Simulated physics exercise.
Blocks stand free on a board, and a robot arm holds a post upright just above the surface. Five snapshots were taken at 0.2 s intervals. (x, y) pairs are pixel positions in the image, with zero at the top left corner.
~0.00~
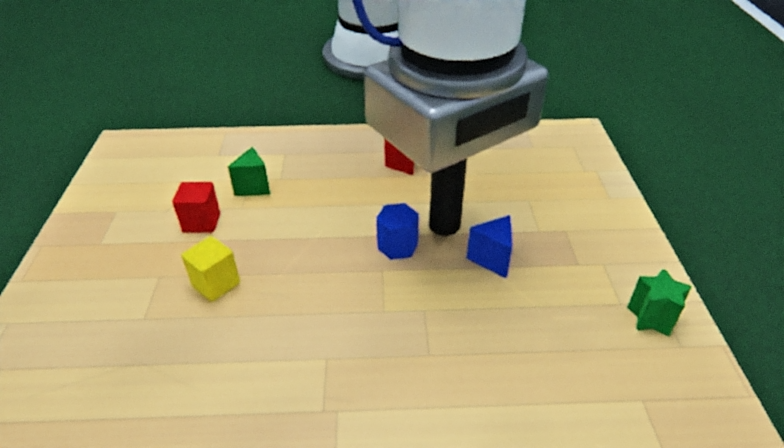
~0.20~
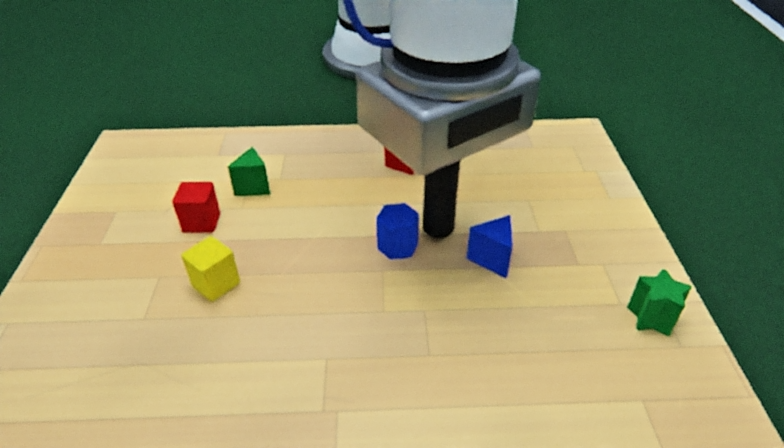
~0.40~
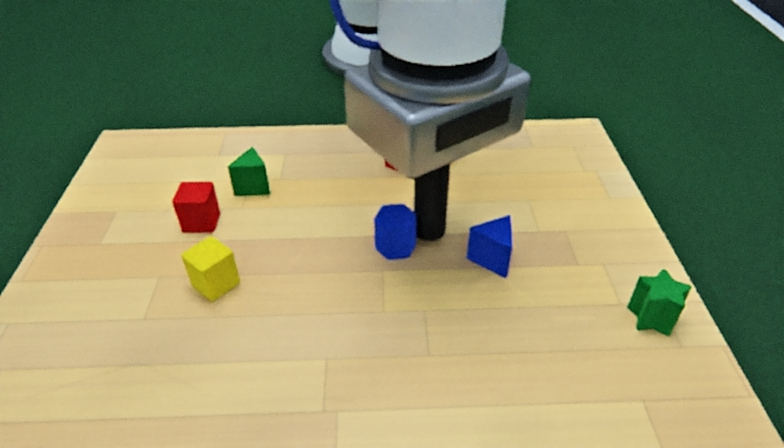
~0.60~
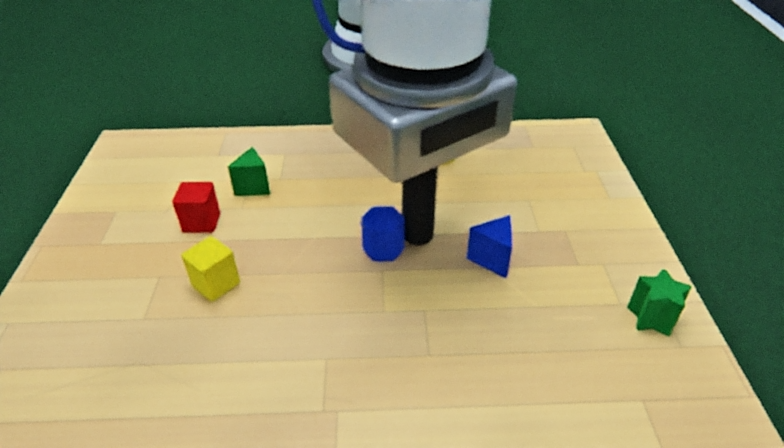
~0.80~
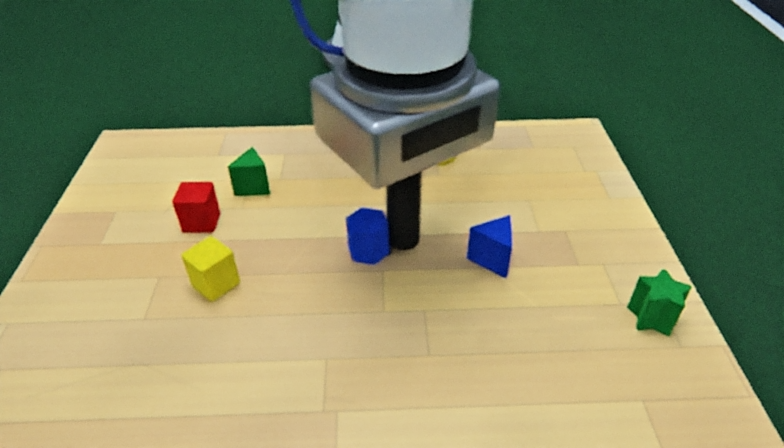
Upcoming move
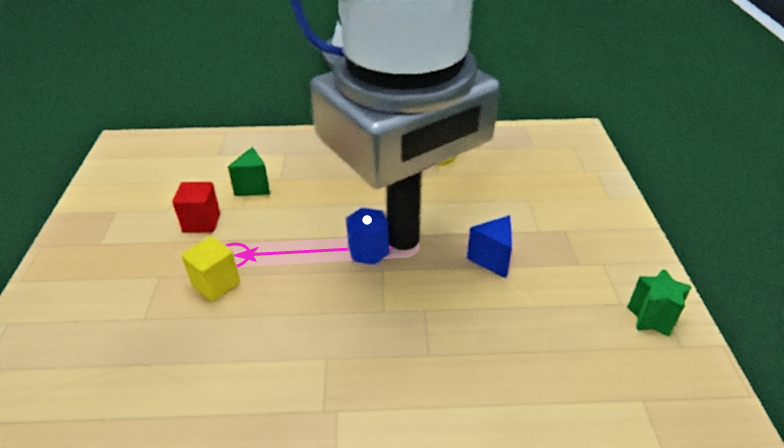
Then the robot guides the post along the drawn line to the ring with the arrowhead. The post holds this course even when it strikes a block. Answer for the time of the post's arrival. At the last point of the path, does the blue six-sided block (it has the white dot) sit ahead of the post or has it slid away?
The blue six-sided block won't leave the front of the post.
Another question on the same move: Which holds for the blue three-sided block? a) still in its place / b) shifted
My pick is a.
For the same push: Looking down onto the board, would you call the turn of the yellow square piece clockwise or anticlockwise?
My prediction: CCW.
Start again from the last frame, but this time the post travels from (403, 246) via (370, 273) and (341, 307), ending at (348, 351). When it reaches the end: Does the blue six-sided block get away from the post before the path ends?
My answer is yes.
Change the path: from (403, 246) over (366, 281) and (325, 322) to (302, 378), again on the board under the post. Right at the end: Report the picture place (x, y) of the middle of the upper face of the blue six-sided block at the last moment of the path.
At (345, 226).
The drawn path runs from (403, 246) directly to (232, 256); the dot is on the blue six-sided block.
The first path, step by step. One third of the way, post (345, 243); blue six-sided block (306, 223).
Two thirds of the way, post (286, 246); blue six-sided block (244, 226).
At the end, post (230, 249); red square piece not moved; yellow square piece (197, 257), turned 35° anticlockwise; blue six-sided block (186, 228); blue three-sided block not moved.
